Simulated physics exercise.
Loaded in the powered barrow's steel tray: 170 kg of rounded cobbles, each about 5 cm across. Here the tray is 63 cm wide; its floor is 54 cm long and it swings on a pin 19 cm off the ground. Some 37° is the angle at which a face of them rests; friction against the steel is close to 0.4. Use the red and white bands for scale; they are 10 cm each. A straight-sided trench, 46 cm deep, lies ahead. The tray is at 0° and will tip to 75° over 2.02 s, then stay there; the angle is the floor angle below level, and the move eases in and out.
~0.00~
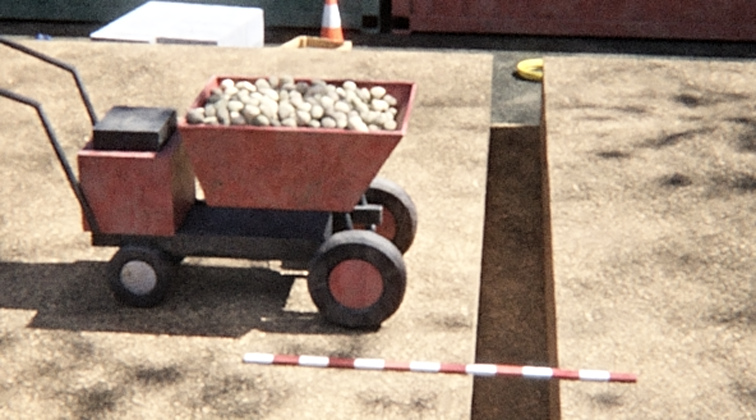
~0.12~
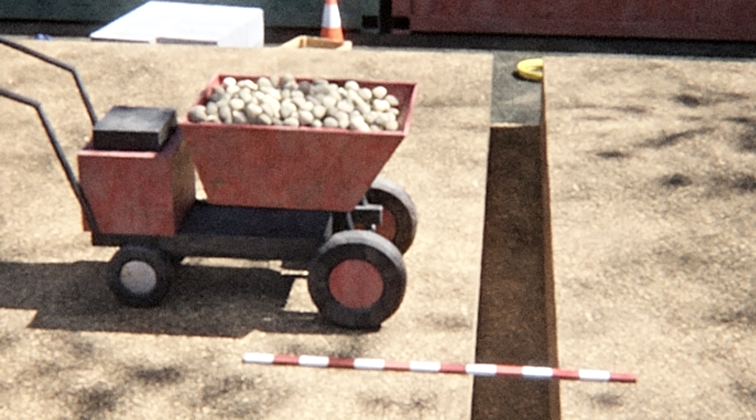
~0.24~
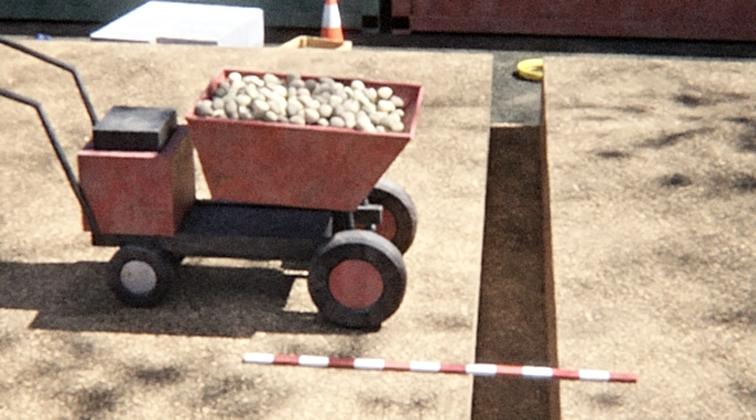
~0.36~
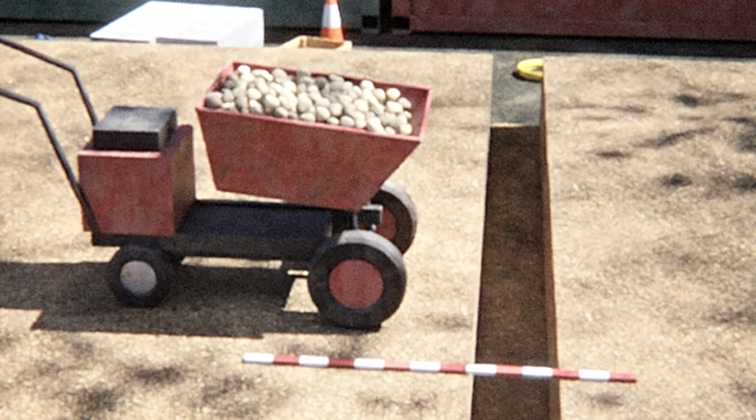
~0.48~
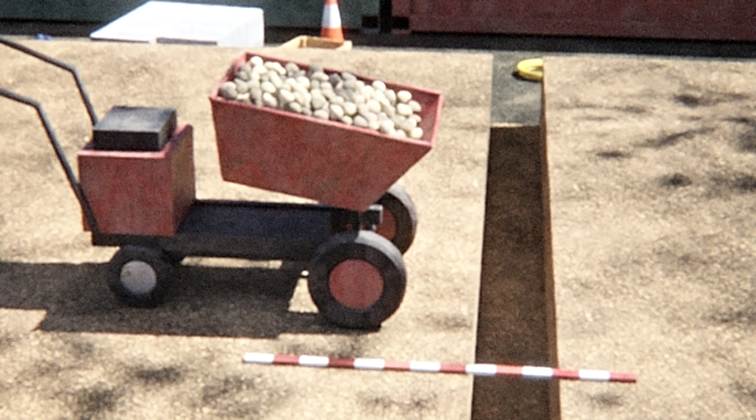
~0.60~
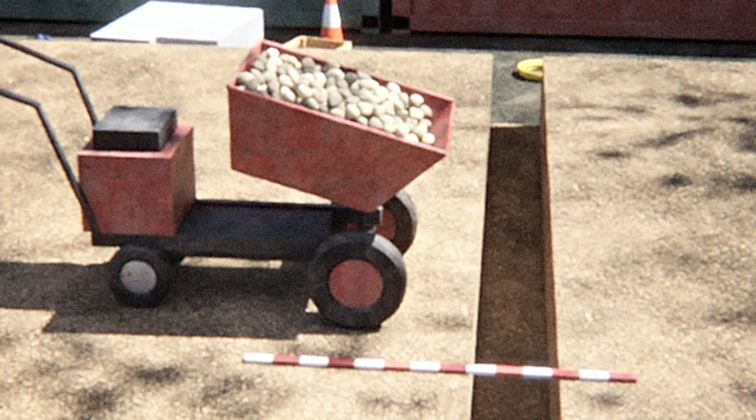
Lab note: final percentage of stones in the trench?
Approx. 56 %.
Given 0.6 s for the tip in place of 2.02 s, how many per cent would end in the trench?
It'd be some 30 per cent.
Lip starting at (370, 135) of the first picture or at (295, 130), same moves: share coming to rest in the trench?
First spot about 80, second spot about 70 per cent.
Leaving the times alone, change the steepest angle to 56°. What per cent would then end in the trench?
About 30%.
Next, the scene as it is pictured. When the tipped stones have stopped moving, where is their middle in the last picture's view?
Their middle lands near (545, 363).
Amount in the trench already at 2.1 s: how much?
Close to 20 per cent has got there by then.
After 1.5 s the floor is at 63°; 94 % in the tray, 4 % in the trench, 3 % past the trench; the foremost stones are at (584, 296).
After 2.1 s the floor is at 75°; 44 % in the tray, 18 % in the trench, 38 % past the trench; the foremost stones are at (735, 305).
After 2.5 s the floor is at 75°; 24 % in the tray, 29 % in the trench, 47 % past the trench; the foremost stones are past the picture's edge.
After 4.4 s the floor is at 75°; 0 % in the tray, 56 % in the trench, 44 % past the trench; the foremost stones are past the picture's edge.
